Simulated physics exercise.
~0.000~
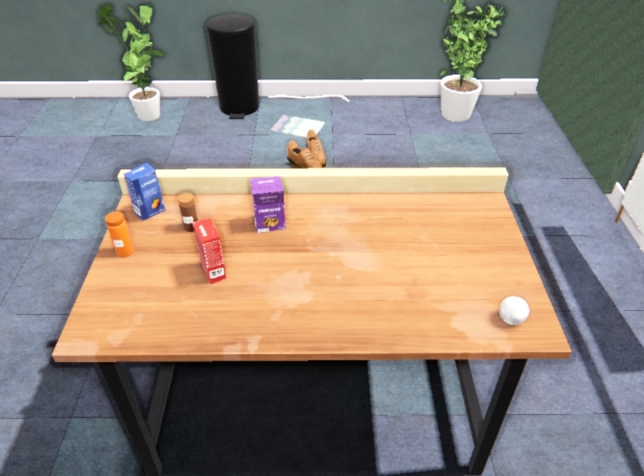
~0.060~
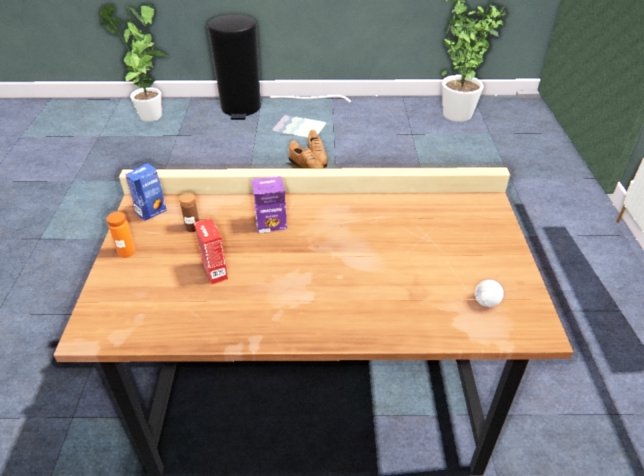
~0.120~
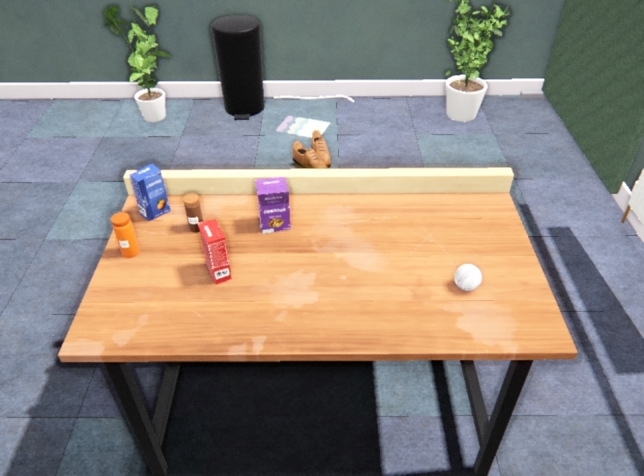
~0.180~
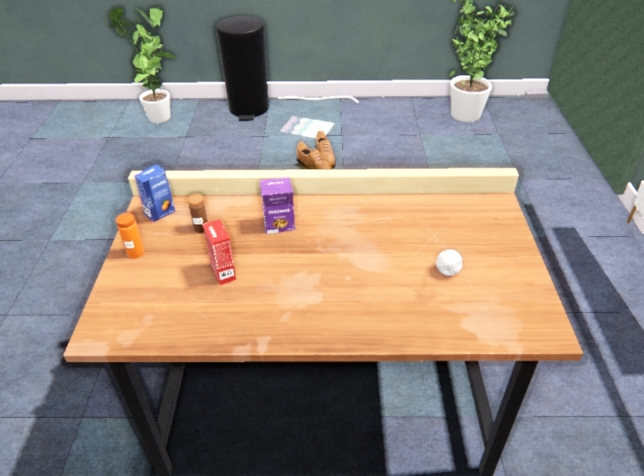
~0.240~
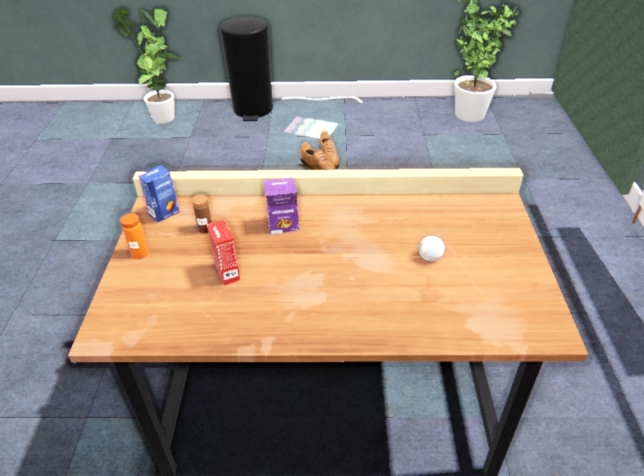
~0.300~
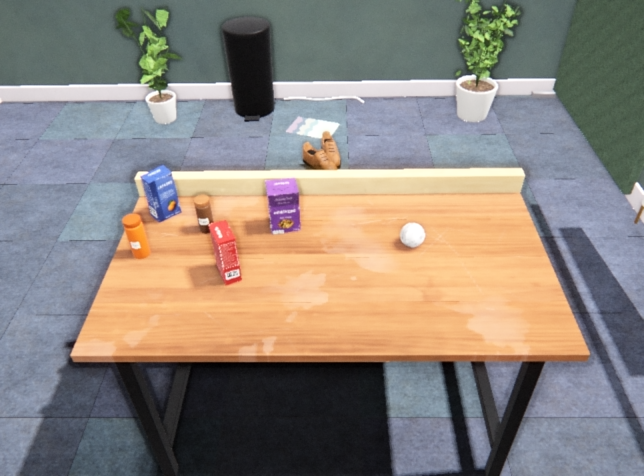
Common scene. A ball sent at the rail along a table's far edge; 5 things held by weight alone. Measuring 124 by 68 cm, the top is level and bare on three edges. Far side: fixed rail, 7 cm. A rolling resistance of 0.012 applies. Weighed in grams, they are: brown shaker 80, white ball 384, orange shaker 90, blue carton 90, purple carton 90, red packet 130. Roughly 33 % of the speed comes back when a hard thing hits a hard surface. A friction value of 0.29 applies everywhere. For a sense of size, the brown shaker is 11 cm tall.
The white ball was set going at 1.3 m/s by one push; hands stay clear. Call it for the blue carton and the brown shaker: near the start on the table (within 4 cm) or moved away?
Blue carton: Moved away, brown shaker: Near the start.
Around 0.90 s, white ball near (271, 204); purple carton shifted 6 cm.
Around 1.80 s, white ball near (132, 218); blue carton shifted 7 cm near (143, 190); purple carton shifted 6 cm.
Finally (2.5 s), not toppled but over 4 cm from the start, blue carton and purple carton; the other 3 still in place (within 4 cm). Final places as that camera would see them, blue carton near (143, 189), brown shaker near (203, 216).
